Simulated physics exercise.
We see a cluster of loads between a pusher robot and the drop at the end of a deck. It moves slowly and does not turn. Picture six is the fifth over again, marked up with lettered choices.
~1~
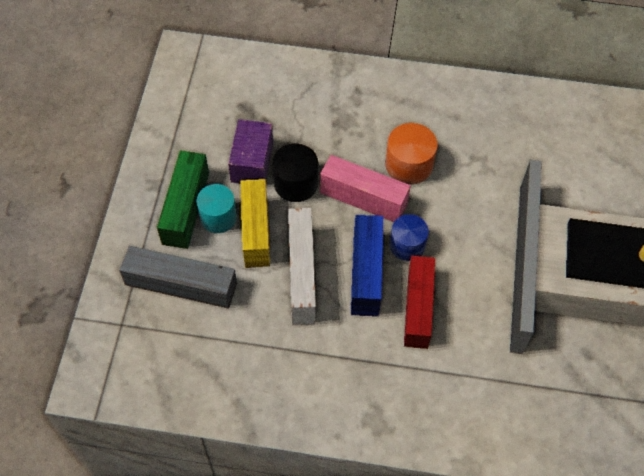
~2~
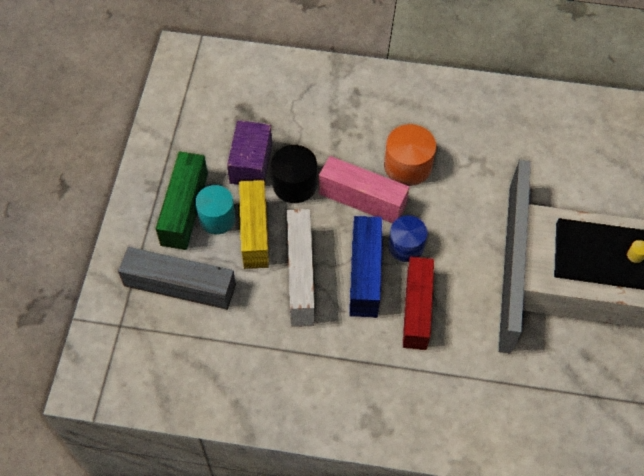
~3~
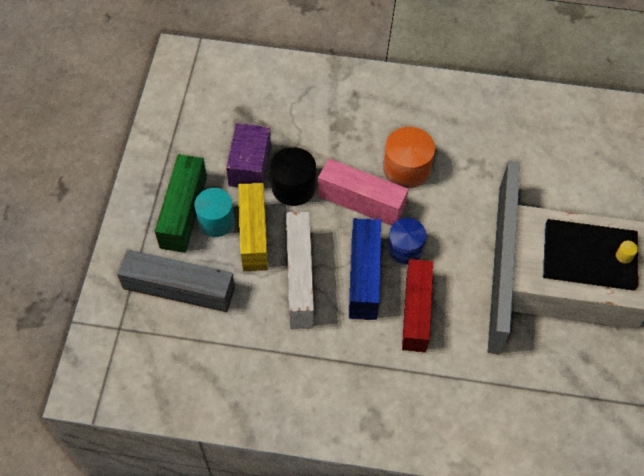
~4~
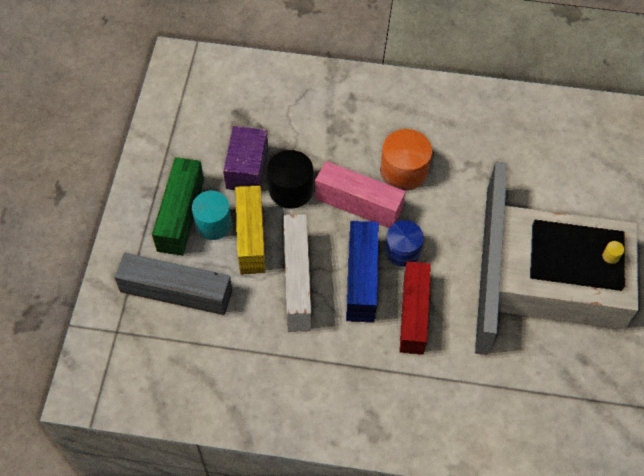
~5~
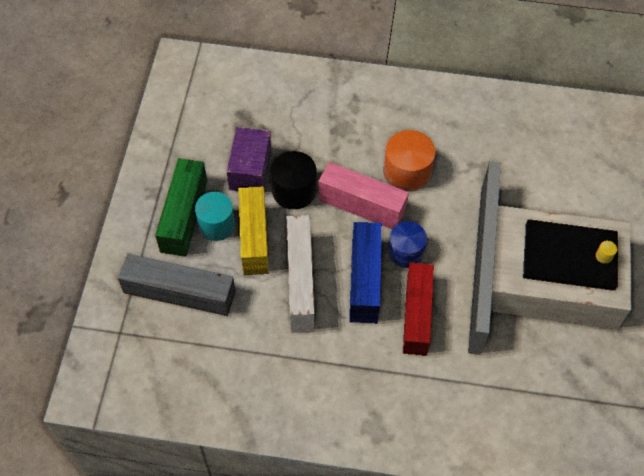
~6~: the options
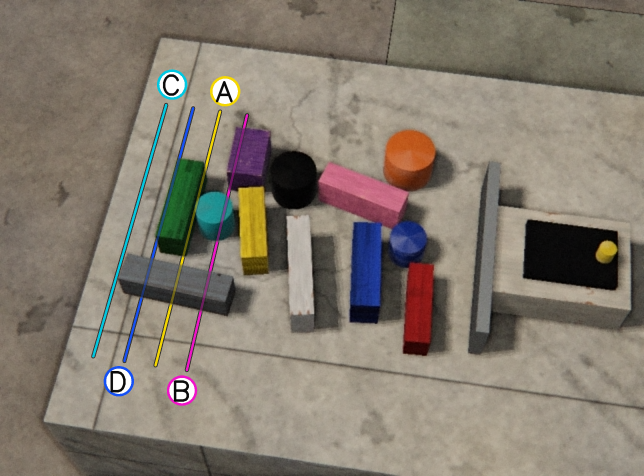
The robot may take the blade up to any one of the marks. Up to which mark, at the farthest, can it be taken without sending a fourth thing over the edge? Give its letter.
B.
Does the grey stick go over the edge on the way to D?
Yes.
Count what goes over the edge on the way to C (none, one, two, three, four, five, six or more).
By then, six or more.
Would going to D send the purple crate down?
No.
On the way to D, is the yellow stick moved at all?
Yes.
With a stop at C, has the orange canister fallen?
No.
On the marked copy, A at (190, 229); B at (219, 233); C at (133, 221); D at (161, 225).
Taking B. A third of the way, robot (465, 239); orange canister (384, 149); red stick (362, 301).
Two thirds of the way, robot (367, 226); green stick (137, 200); turquoise canister (161, 218).
When it is over, robot (293, 216); green stick over the edge; turquoise canister over the edge; three fallen.
As for the rest, A drops five; C drops eight; D drops six.
